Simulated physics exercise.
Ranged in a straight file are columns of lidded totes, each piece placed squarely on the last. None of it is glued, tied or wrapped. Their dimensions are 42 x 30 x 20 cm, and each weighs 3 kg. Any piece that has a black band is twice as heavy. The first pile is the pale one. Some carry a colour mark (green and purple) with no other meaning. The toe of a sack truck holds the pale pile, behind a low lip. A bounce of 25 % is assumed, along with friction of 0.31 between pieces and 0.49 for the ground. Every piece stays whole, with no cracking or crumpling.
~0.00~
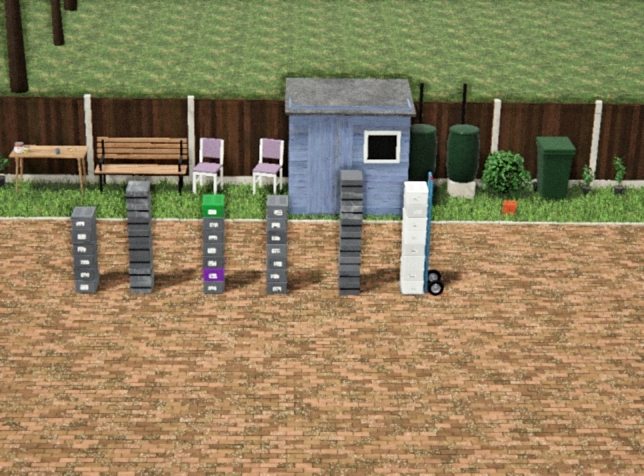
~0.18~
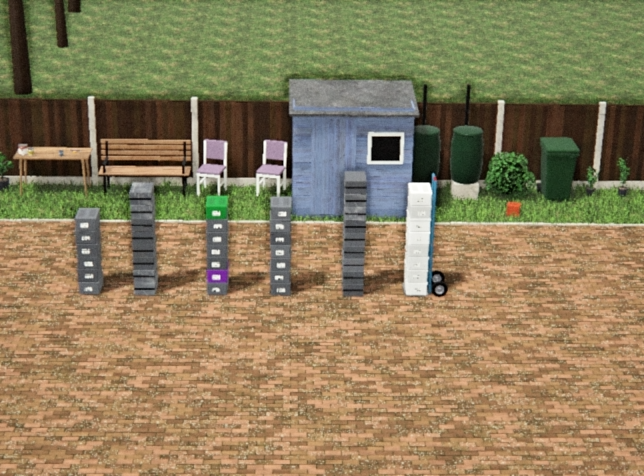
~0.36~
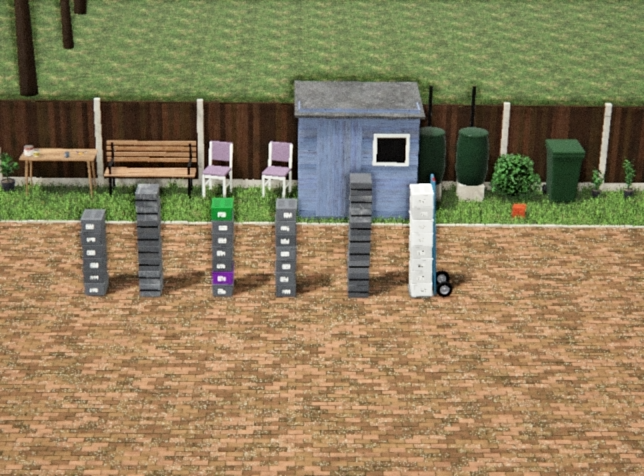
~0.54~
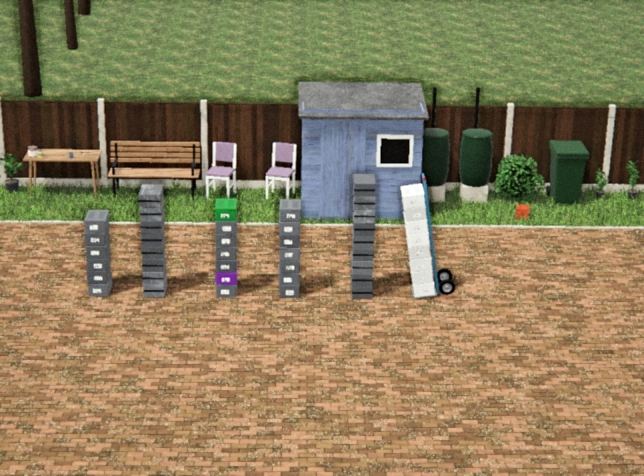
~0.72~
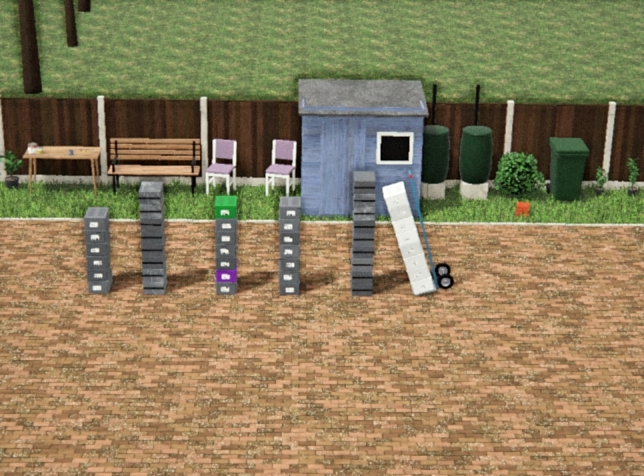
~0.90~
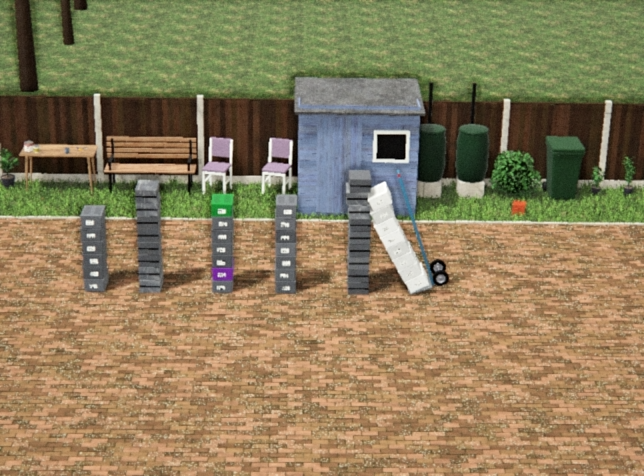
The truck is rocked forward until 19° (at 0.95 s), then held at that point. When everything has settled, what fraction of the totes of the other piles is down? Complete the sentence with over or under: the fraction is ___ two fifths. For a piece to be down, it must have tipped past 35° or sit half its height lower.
The fraction is over two fifths.
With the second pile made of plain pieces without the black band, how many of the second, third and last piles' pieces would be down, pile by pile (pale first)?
Second 9, third 6, last 5.
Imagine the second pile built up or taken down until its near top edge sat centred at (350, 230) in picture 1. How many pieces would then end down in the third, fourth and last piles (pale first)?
The tally would be third 0, then fourth 0, then last 0.
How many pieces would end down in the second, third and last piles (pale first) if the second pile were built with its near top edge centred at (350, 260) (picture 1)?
The tally would be second 1, then third 0, then last 0.
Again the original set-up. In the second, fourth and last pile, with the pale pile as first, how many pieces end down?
Pieces by pile: Second 9, fourth 7, last 5.
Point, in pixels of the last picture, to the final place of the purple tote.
Near (191, 277).
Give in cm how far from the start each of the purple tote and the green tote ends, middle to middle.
Purple: About 50 cm, green: About 170 cm.
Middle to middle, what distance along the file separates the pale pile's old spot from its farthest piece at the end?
Roughly 170 cm.
After 2.30 s, 8 of the pale pile down; 10 of the 37 other totes down.
After 3.82 s, 8 of the pale pile down; 26 of the 37 other totes down; purple tote leaning 56°, 12 cm lower; green tote leaning 40°, 49 cm lower.
At rest (7.4 s), 8 of the pale pile down; 35 of the 37 other totes down; purple tote leaning 55°, 12 cm lower; green tote leaning 41°, 79 cm lower. That is 95 per cent. As the last picture would show them, middles, purple tote near (191, 277), green tote near (117, 257).
